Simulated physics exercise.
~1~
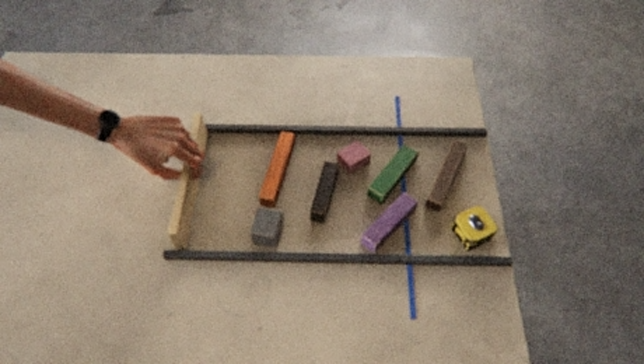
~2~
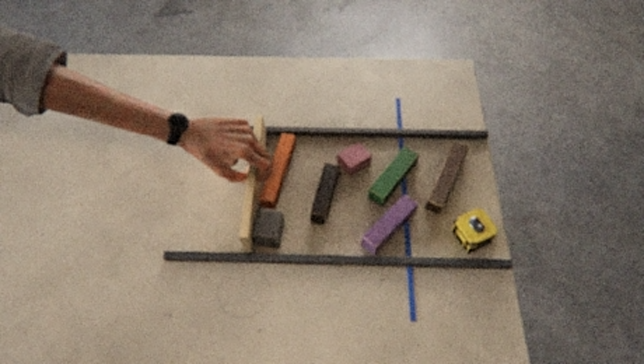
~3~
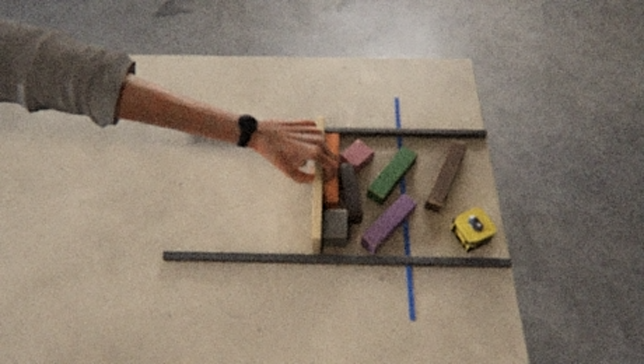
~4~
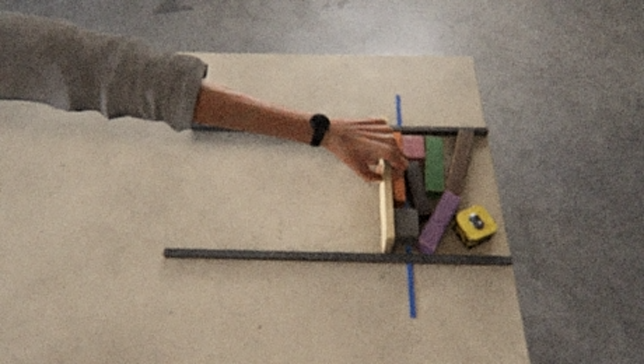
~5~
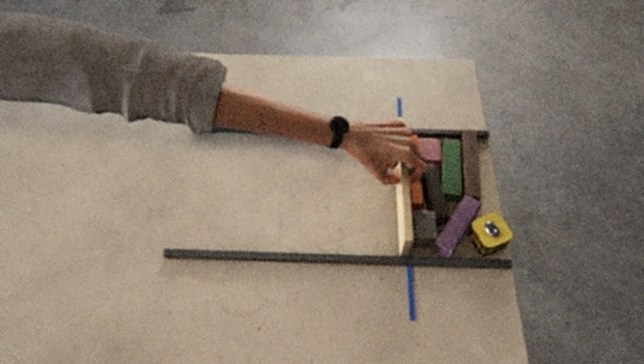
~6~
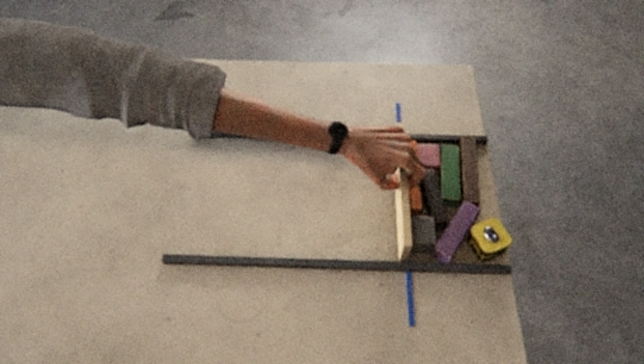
On a tan board between dark rails, a hand sliding a wooden bar right, bunching coloured blocks, stopping with none fallen off.
